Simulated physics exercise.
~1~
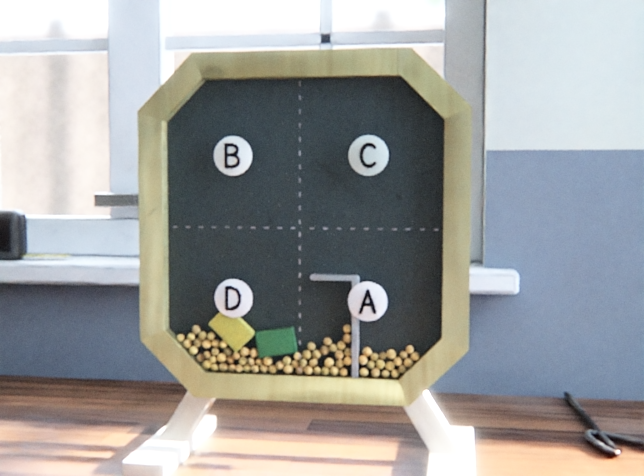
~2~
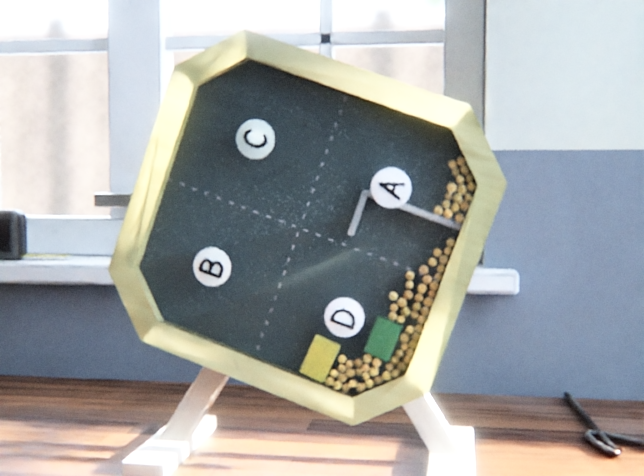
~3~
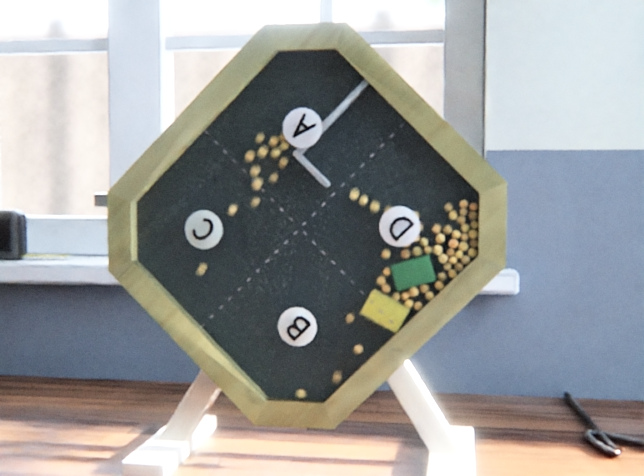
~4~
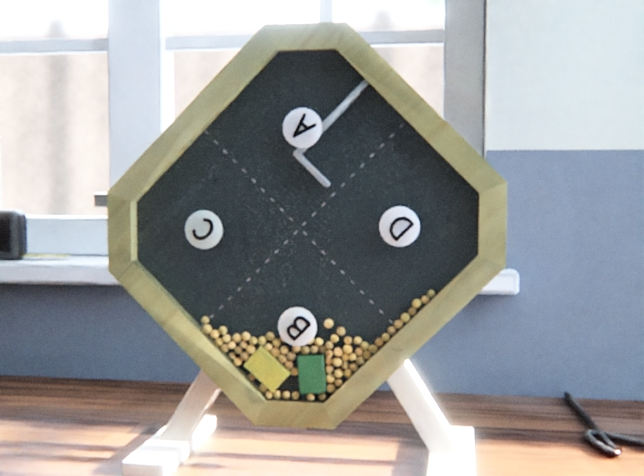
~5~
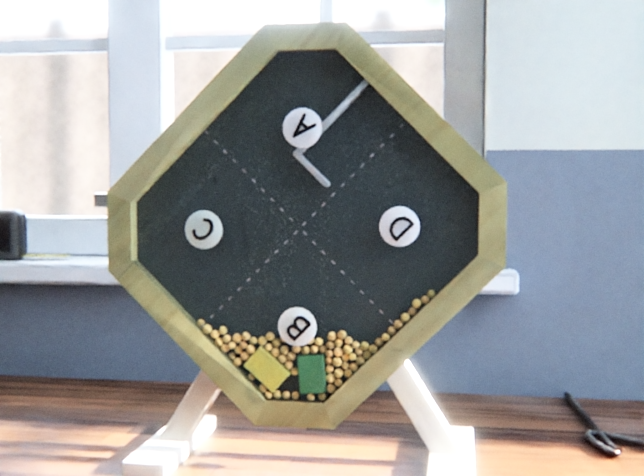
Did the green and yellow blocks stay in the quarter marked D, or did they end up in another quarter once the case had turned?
They ended up in another quarter. Both the green block and the yellow block left D and came to rest in B, at the bottom of the turned case.
